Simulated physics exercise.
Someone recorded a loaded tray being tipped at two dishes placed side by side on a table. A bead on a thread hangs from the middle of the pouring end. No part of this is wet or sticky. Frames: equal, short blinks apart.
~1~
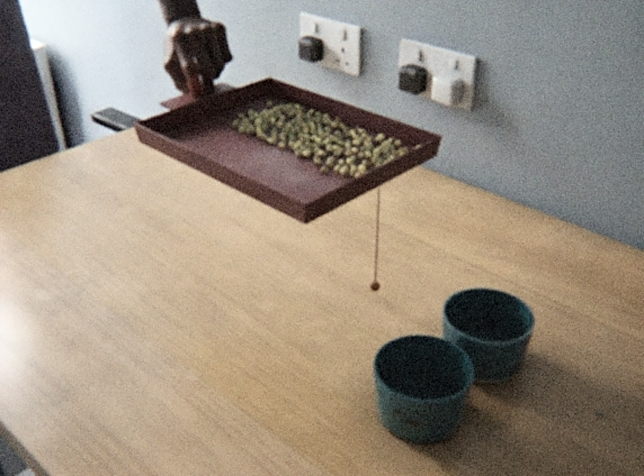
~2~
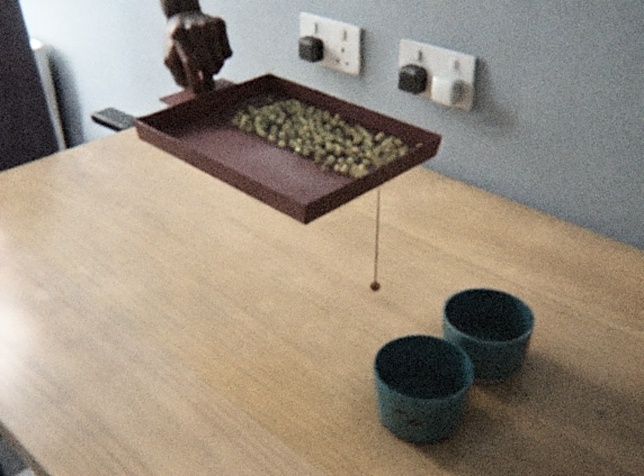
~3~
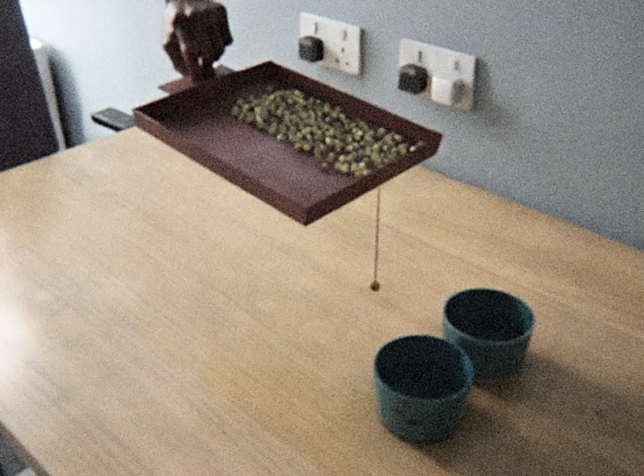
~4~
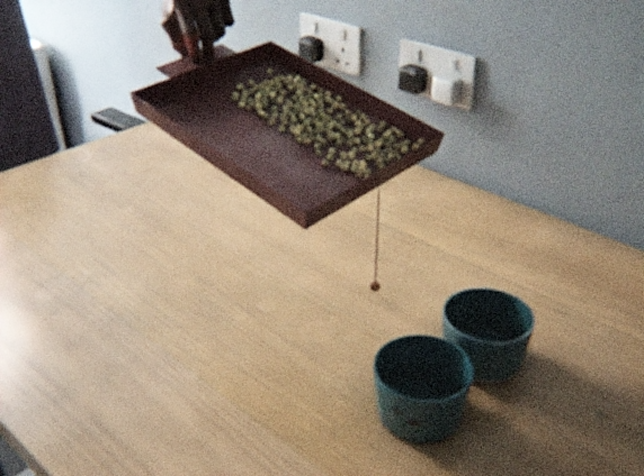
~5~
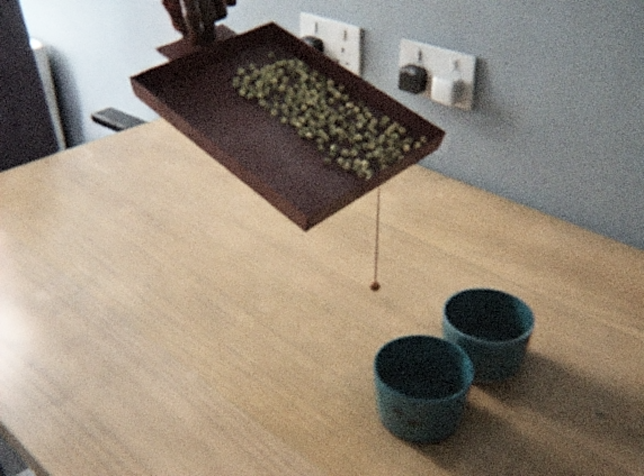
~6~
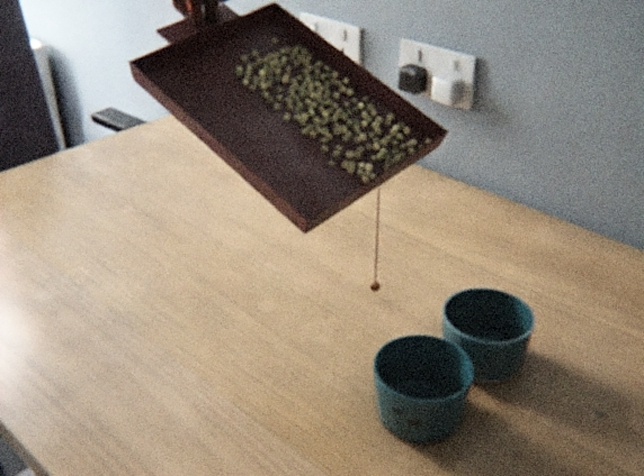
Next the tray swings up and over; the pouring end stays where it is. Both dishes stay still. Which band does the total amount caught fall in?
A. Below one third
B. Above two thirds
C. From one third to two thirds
Below one third (A).
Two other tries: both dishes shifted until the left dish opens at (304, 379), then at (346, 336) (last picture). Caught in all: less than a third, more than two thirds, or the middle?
Where the dishes stand first, between a third and two thirds; where they stand second, above two thirds.
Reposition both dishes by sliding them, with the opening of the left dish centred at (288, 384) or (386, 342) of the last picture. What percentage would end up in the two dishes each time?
Trial 1 around 50 percent, trial 2 around 40 percent.
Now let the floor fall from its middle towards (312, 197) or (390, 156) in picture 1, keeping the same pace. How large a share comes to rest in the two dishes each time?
About 0 % and 0 %.
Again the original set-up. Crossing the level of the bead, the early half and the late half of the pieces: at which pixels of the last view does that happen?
Roughly (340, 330) first, then roughly (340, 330).
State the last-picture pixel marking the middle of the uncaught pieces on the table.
Close to pixel (324, 412) in the last view.
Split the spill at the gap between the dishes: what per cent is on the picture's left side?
That's about 100 per cent of the spill.
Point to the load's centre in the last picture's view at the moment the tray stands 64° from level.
Near (351, 189).
Soon, tray tipped steeply; nearly all on the tray; a small part in the air.
A while on, tray tipped past a quarter turn; about two thirds on the tray; a stray few in the left dish; a stray few in the right dish; about a quarter outside both; about a quarter in the air.
Towards the end, tray tipped past a quarter turn; a small part in the left dish; a stray few in the right dish; nearly all outside both.
Finally, tray tipped past a quarter turn; a small part in the left dish; a stray few in the right dish; nearly all outside both.
